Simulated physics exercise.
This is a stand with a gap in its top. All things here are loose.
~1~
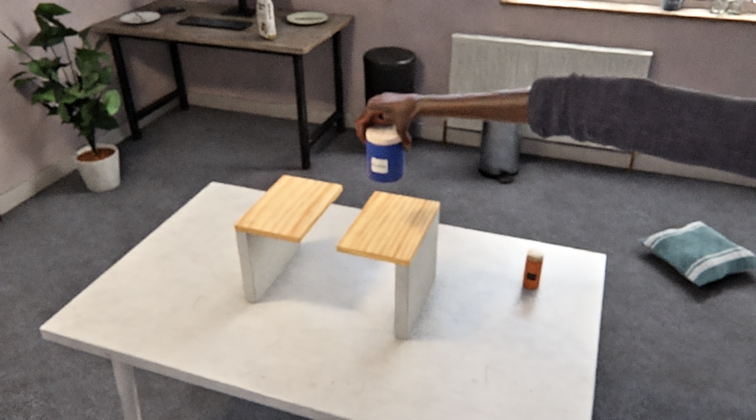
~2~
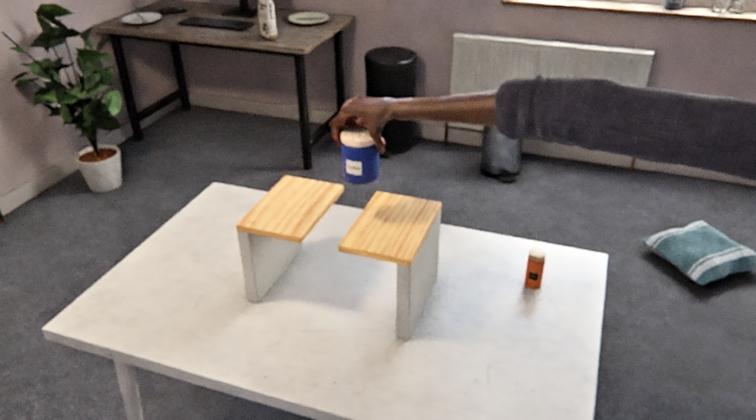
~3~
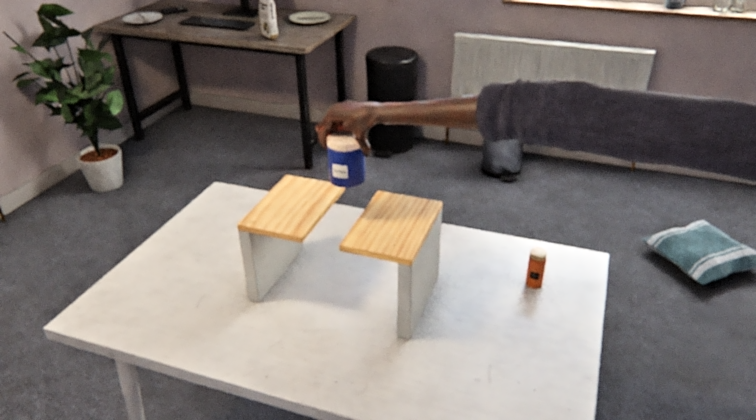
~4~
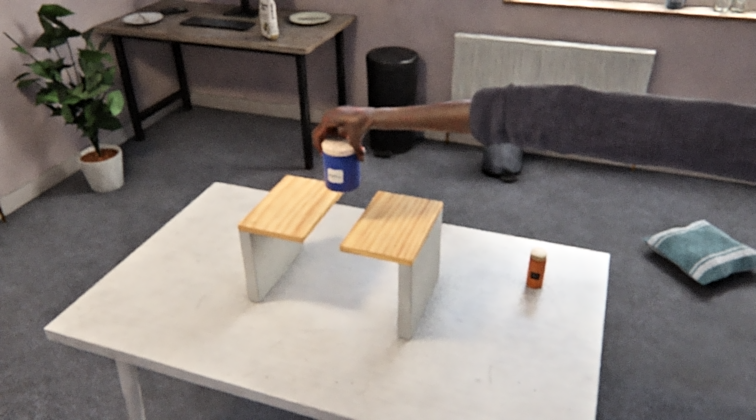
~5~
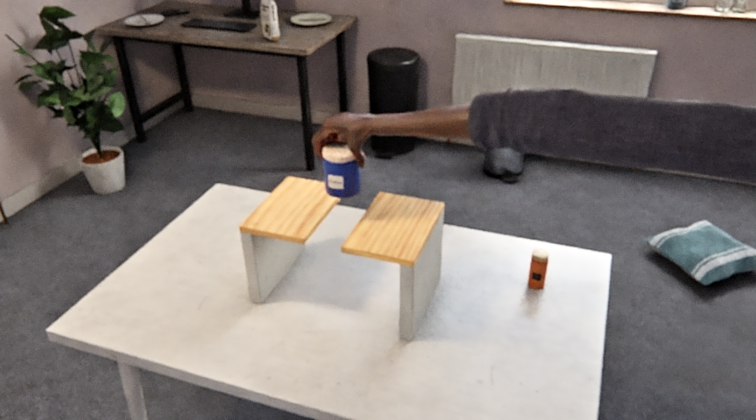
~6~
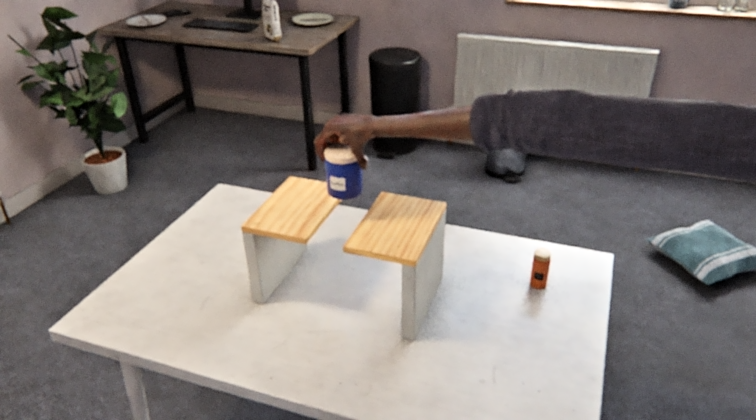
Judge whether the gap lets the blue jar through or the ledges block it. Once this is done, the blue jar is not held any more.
Verdict: Let through the gap.
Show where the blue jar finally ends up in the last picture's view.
At about (349, 274).
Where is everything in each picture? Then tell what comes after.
The first picture shows on its way; blue jar (385, 153); orange shaker (533, 269).
The second picture shows on its way; blue jar (360, 155); orange shaker (535, 268).
The third picture shows on its way; blue jar (347, 159); orange shaker (536, 268).
The fourth picture shows on its way; blue jar (342, 163); orange shaker (537, 268).
The fifth picture shows held still over the gap; blue jar (342, 170); orange shaker (538, 269).
The sixth picture shows held still over the gap; blue jar (344, 171); orange shaker (540, 268).
Then, 0.20 s later than the last frame, blue jar moved about its own width near (346, 209).
Then, 0.30 s later than the last frame, blue jar moved well along near (349, 274).
When it is over, moved from the start, blue jar; orange shaker as before. End places, in pixels of the last picture, blue jar near (349, 274). The jar drops through.
